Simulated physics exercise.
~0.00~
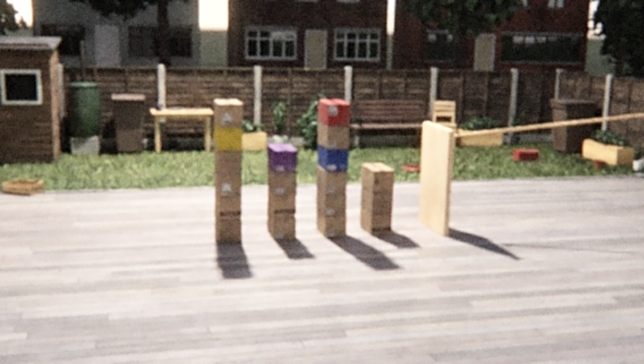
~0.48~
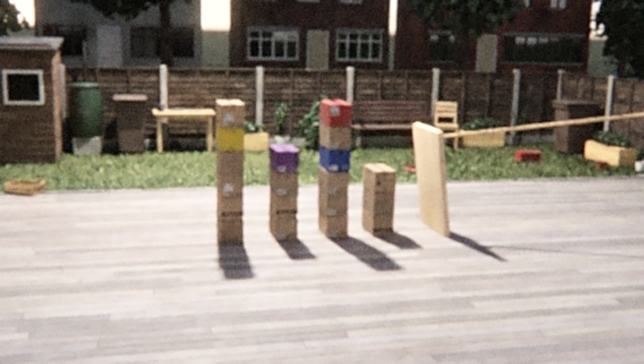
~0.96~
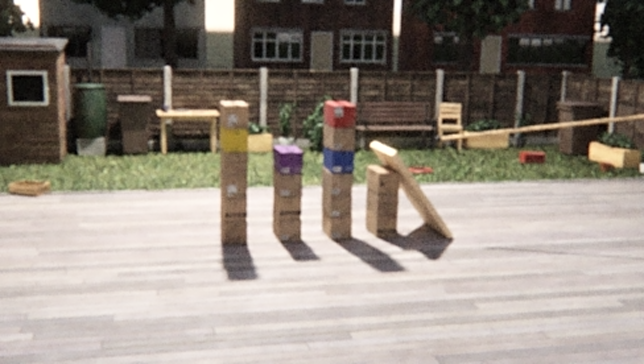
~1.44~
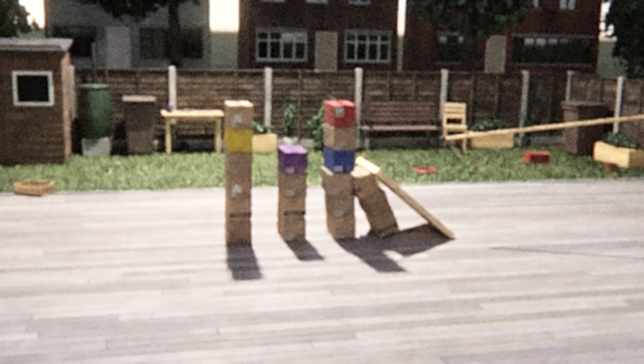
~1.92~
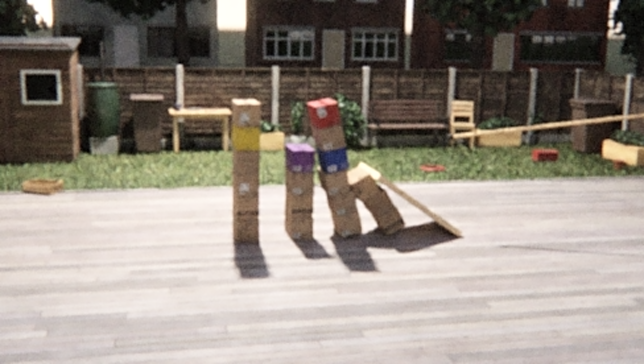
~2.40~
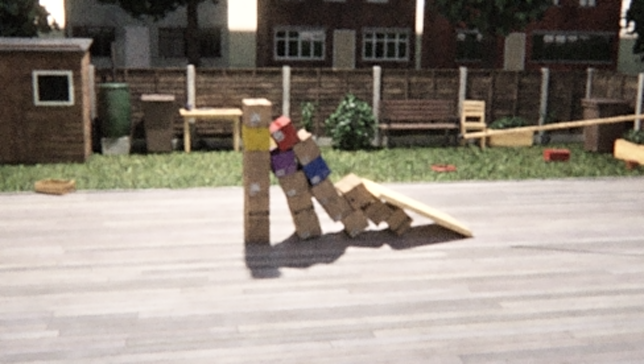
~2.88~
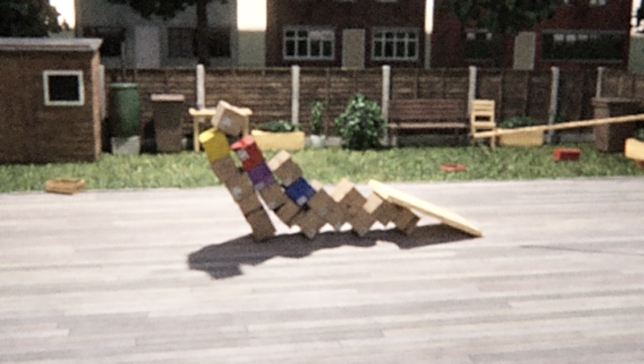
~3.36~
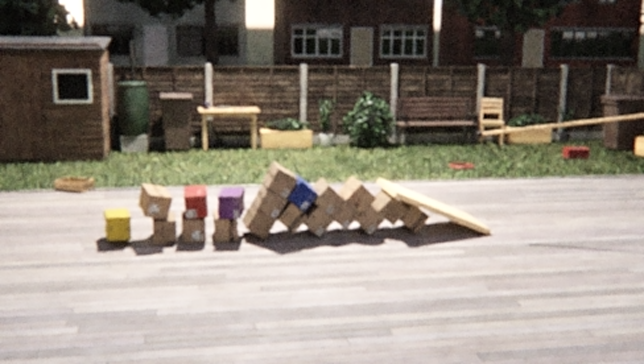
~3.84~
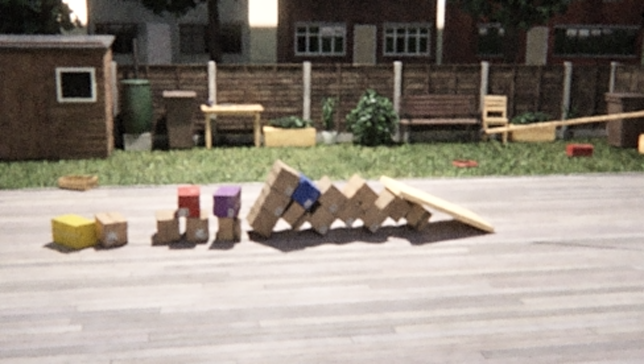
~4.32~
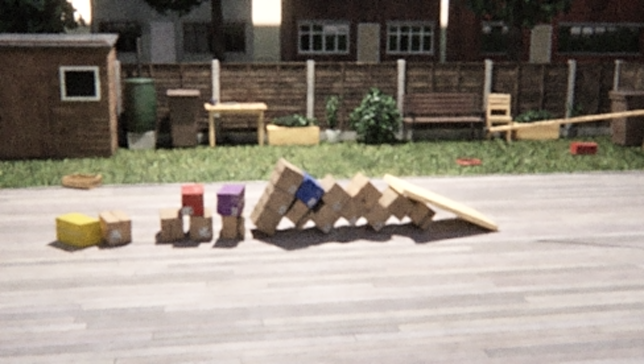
On a garden patio, a board tips left and topples four block stacks in turn.
